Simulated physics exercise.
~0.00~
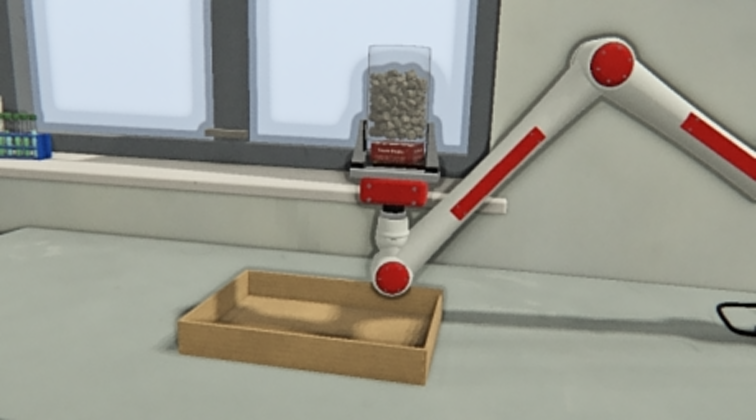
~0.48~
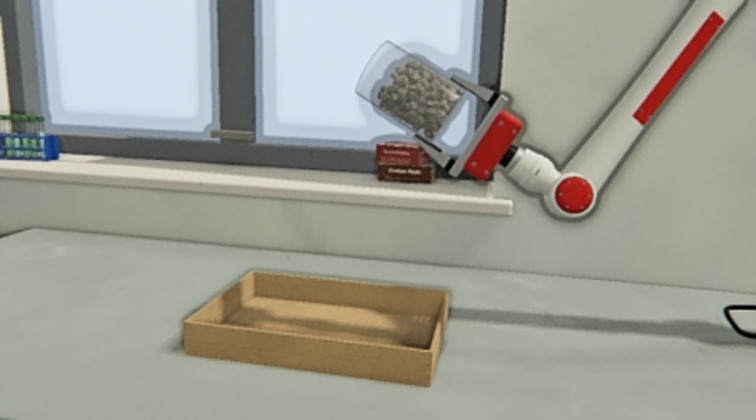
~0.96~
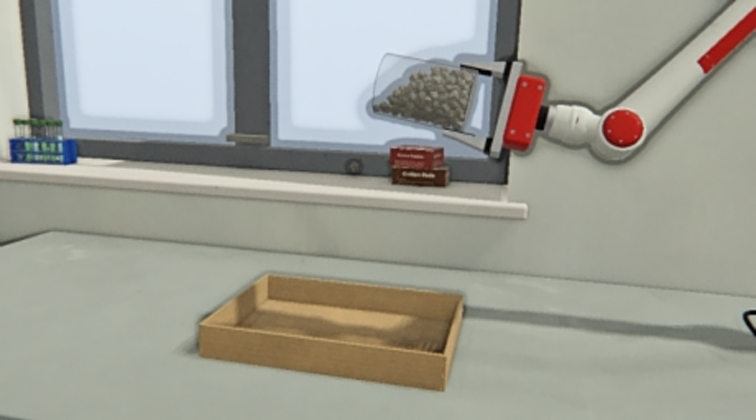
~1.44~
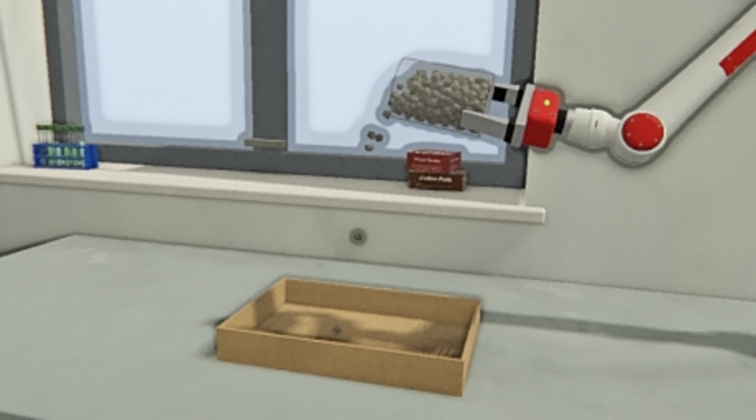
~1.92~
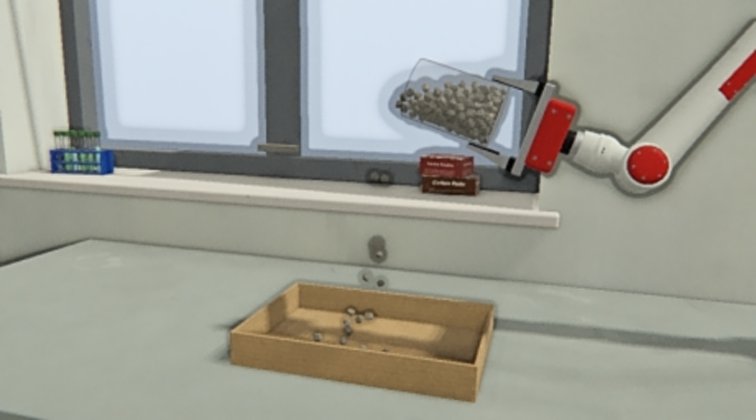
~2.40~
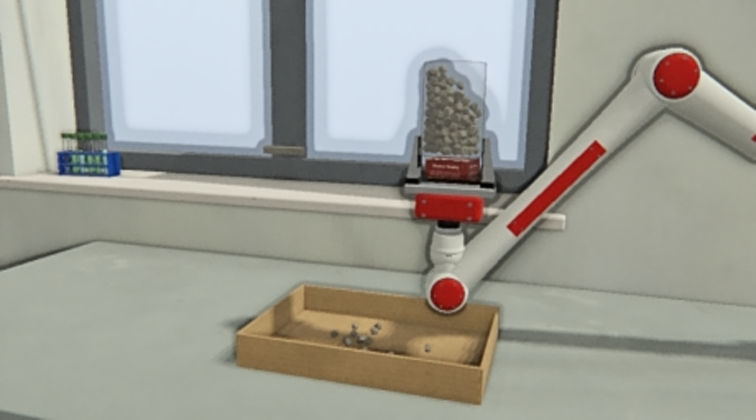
The video shows a white and red robot arm tipping a clear tumbler of grey pebbles onto its side above a wooden tray on a table, spilling some, then turning it upright again, leaving most pebbles in the tumbler and a small number scattered in the tray.
